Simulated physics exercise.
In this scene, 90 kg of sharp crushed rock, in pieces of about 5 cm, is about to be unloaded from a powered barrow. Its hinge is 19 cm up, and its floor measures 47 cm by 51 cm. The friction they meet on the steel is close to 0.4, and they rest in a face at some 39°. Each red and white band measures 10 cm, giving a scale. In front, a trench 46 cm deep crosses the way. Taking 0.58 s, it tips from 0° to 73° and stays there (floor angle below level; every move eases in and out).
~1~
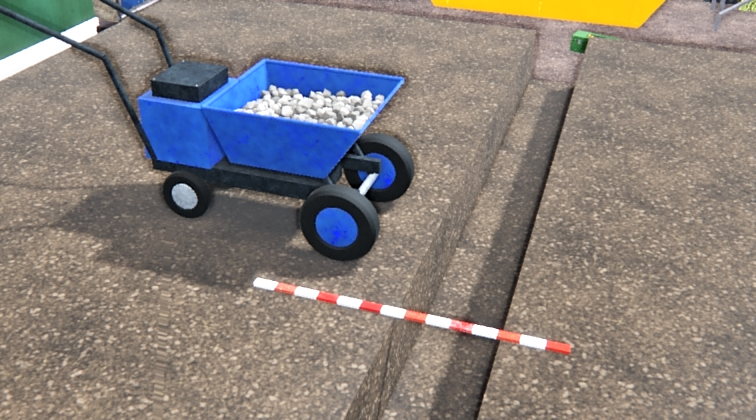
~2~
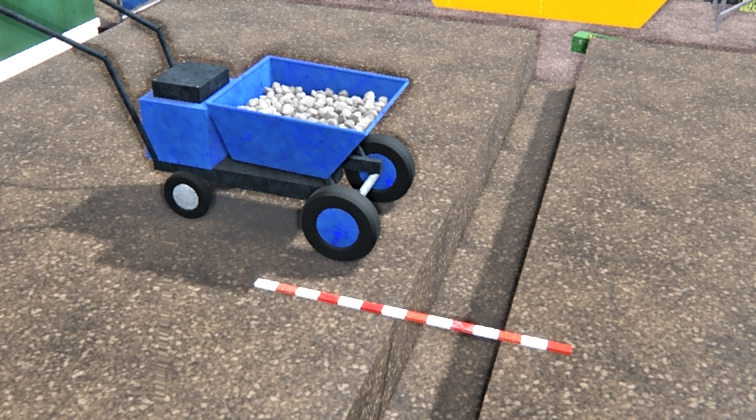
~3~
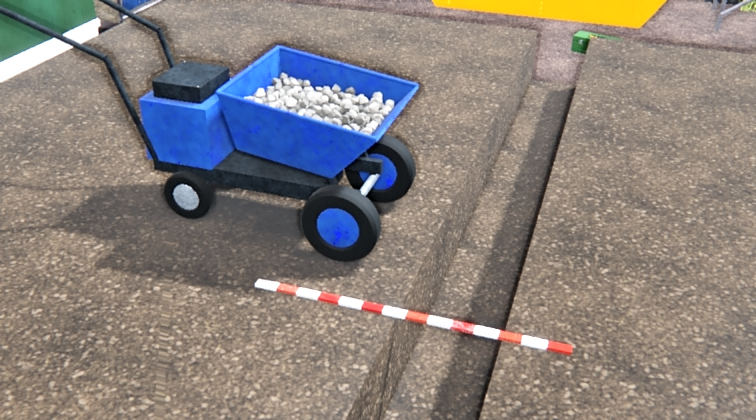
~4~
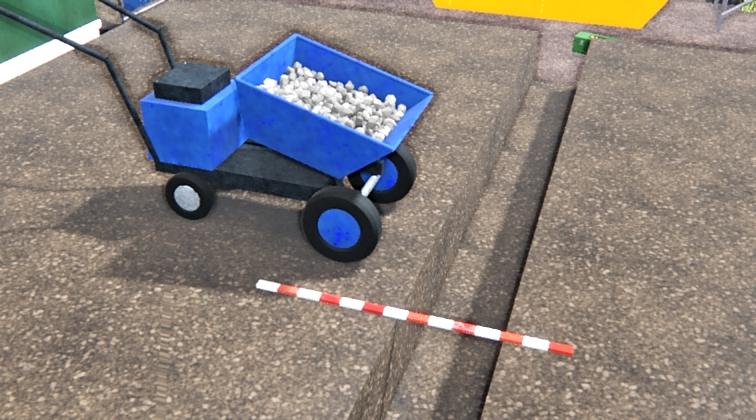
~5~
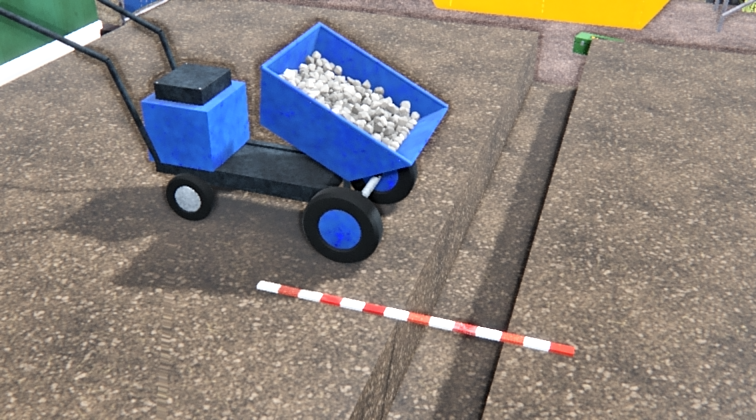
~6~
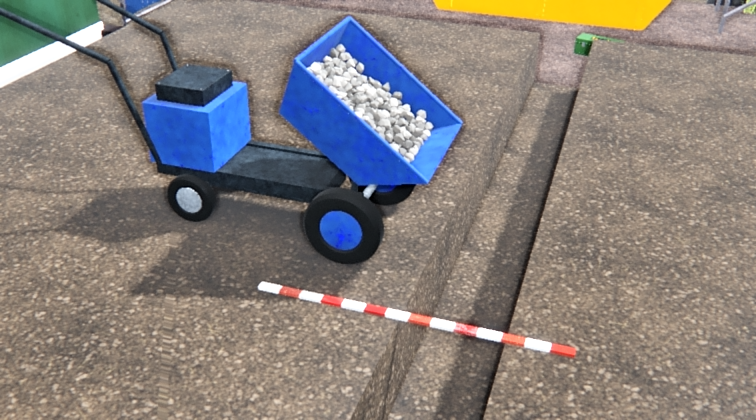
The blue tray of a powered barrow tilts steadily down toward the right, carrying pale stones.
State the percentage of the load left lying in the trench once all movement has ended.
The share left there is about 70 per cent.
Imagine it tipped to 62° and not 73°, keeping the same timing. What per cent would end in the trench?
I'd guess some 40 in a hundred.
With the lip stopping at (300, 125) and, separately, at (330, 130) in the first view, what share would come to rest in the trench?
Roughly 80 in a hundred, then 90 in a hundred.
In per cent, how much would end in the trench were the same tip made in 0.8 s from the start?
Something close to 80 per cent.
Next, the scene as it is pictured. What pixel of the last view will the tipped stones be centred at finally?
At about pixel (499, 321) in the last view.
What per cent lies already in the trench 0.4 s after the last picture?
Something like 20 in a hundred.
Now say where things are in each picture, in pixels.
The first frame shows lip at (360, 132), floor tilted 0°, highest stones at (336, 104).
The second frame shows lip at (365, 134), floor tilted 2°, highest stones at (332, 104).
In the third frame, the tray is at 8°, its lip at (377, 140); the top of the load is at (310, 97).
In the fourth frame, the tray is at 17°, its lip at (393, 150); the top of the load is at (290, 77).
The fifth frame shows lip at (411, 164), floor tilted 27°, highest stones at (309, 67).
The sixth frame shows lip at (427, 183), floor tilted 38°, highest stones at (334, 61).
Then, 0.1 s after the last picture the floor is at 61°, 100 % in the tray; the foremost stones are at (438, 178).
Then, 0.4 s after the last picture the floor is at 73°, 82 % in the tray, 18 % in the trench; the foremost stones are at (518, 268).
Then, 0.7 s after the last picture the floor is at 73°, 23 % in the tray, 52 % in the trench, 25 % past the trench; the foremost stones are at (667, 302).
Then, 2.7 s after the last picture the floor is at 73°, 4 % in the tray, 70 % in the trench, 25 % past the trench; the foremost stones are past the picture's edge.
